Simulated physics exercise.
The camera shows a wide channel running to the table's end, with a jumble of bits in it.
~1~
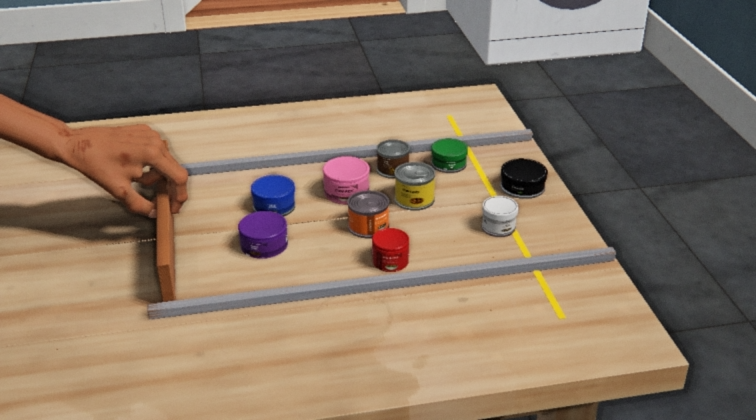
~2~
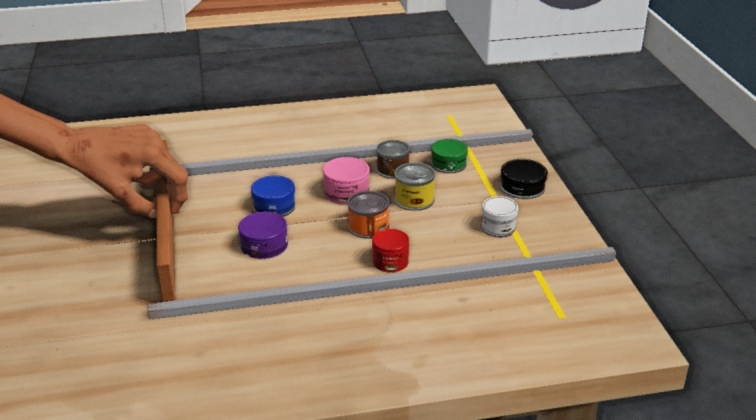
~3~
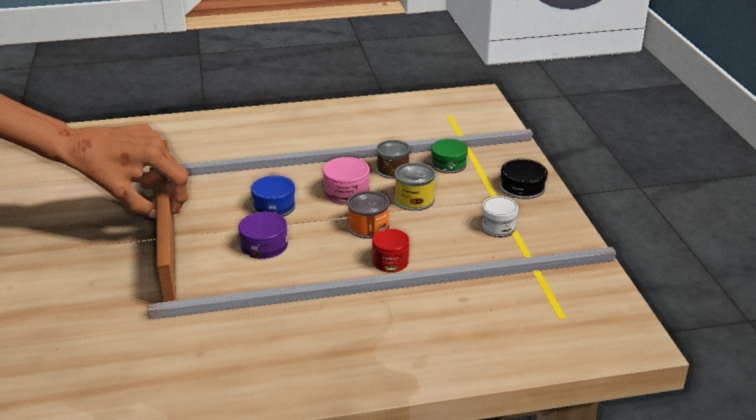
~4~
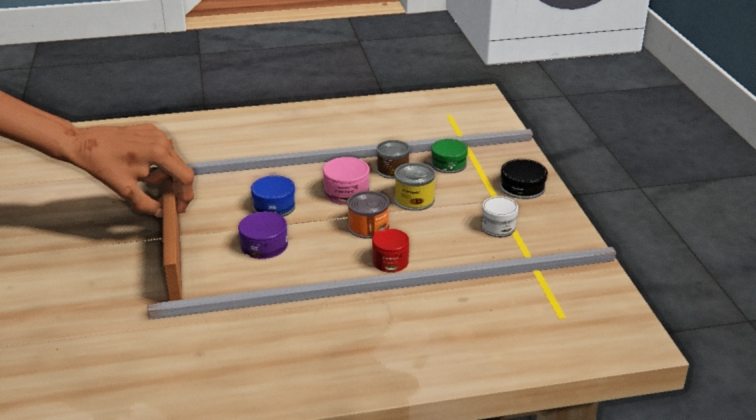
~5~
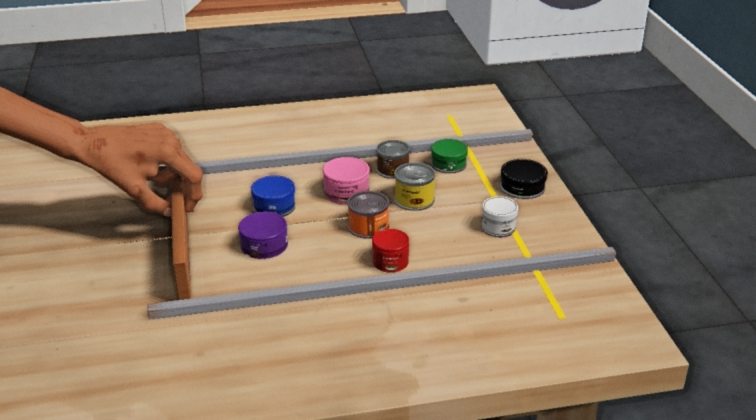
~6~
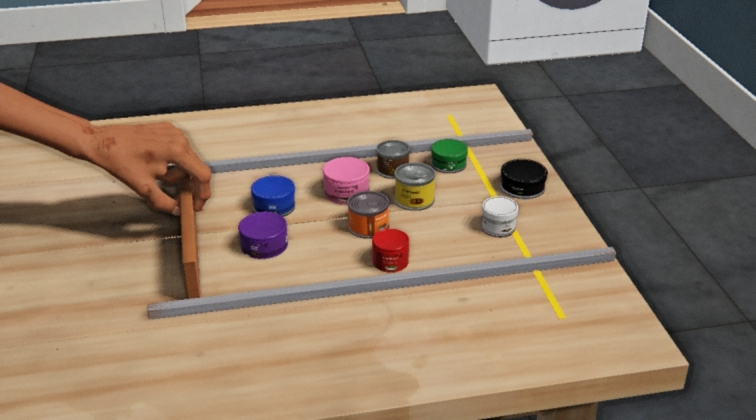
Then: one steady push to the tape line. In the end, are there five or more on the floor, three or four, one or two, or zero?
There are one or two on the floor.
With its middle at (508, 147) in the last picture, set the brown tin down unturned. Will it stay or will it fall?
From that start, the object then does not stay.
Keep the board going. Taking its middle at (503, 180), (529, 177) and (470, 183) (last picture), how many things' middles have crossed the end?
Middles past end - pos 1: 2, pos 2: 6, pos 3: 1.
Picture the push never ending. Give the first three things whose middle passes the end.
They are the black tin, then the green pot, then the yellow pot.
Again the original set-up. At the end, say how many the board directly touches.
That would be 4 of them.
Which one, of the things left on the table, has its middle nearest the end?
That's the yellow pot.
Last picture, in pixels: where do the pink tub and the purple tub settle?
The pink tub comes to rest close to (527, 152), while the purple tub rests close to (534, 215).
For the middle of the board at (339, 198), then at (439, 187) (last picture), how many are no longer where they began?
First 6, after that 10.
Soon after, none off yet; black tin at rest near (524, 179); white pot at rest near (499, 217); green pot at rest near (449, 156).
In the end, the number that fall off is one or two; gone, green pot and black tin.
